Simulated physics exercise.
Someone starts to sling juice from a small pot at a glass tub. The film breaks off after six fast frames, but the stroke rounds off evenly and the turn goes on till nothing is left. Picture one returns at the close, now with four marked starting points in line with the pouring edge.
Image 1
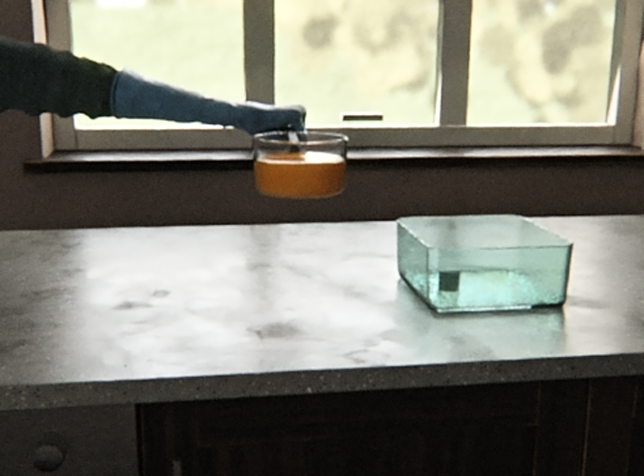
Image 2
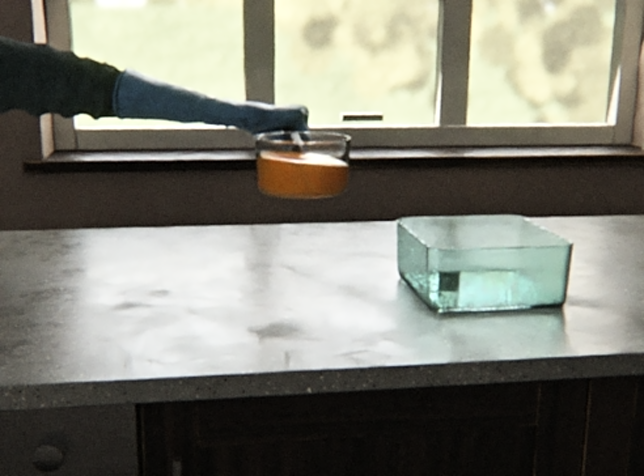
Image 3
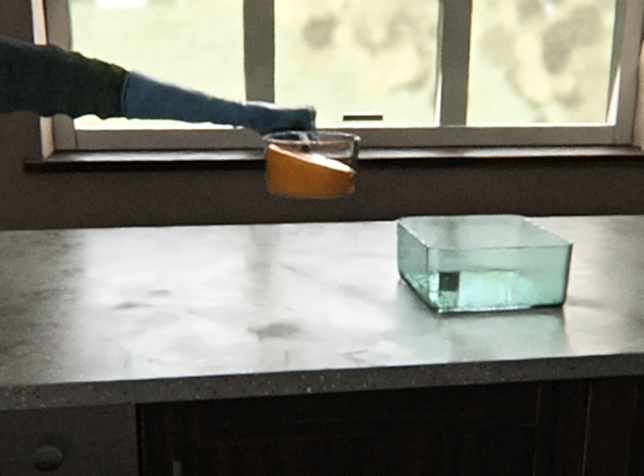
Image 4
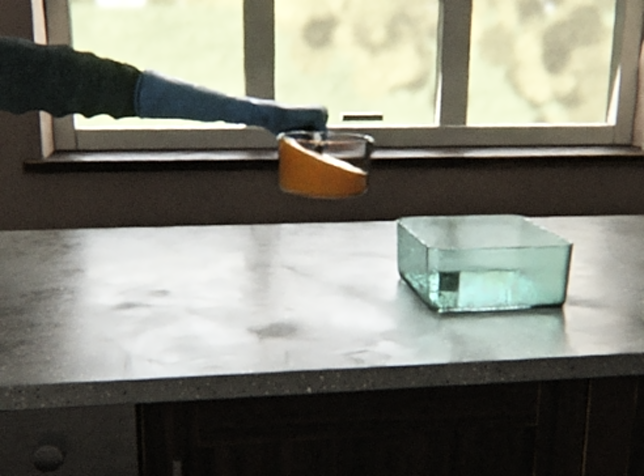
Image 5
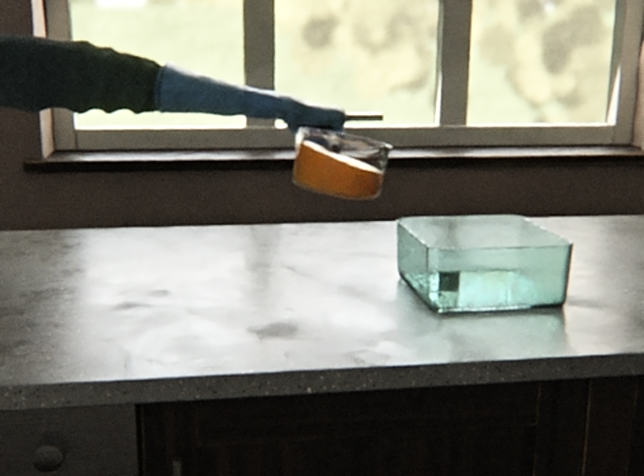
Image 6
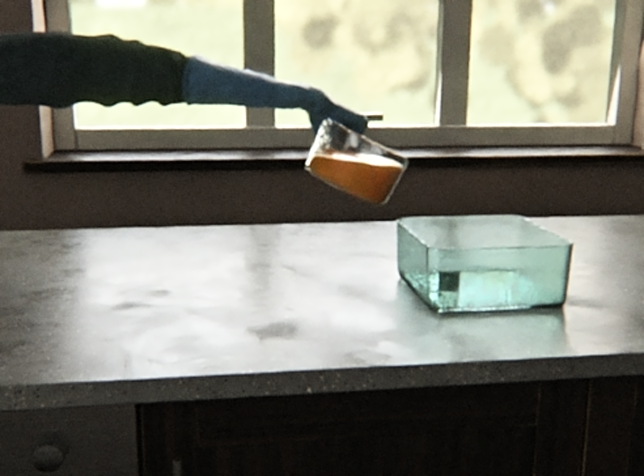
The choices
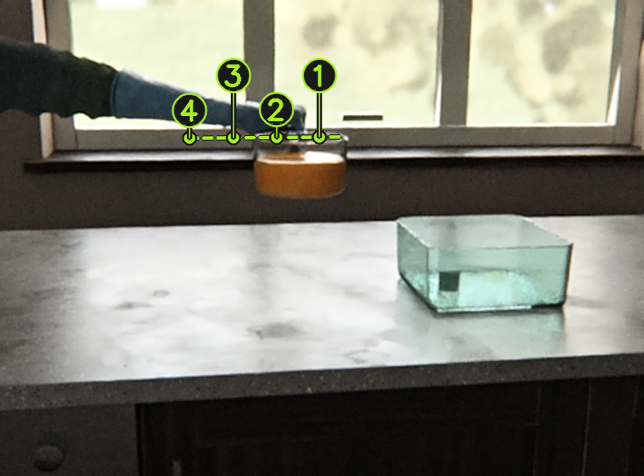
A gloved hand holds a small clear pot of orange juice upright above a grey counter, left of a greenish glass tub. It moves the pot rightward, and the juice sloshes up the left side. The pot then tilts down to the right and lowers slightly, the juice still inside.
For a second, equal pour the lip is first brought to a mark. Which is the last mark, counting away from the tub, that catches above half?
The answer is dot 1.
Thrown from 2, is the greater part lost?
Yes, it does.
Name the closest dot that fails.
That is dot 2.
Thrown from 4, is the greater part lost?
Yes.
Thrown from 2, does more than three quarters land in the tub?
No.
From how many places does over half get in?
One.
In lime, 1 at (319, 137); 2 at (276, 137); 3 at (233, 137); 4 at (189, 138).
Choosing 1, about 65 % lands in the tub, 23 % falls short and 12 % goes beside or beyond.
Choosing 2, about 25 % lands in the tub, 70 % falls short and 5 % goes beside or beyond.
Choosing 3, about 0 % lands in the tub, 99 % falls short.
Choosing 4, about 0 % lands in the tub, 100 % falls short.
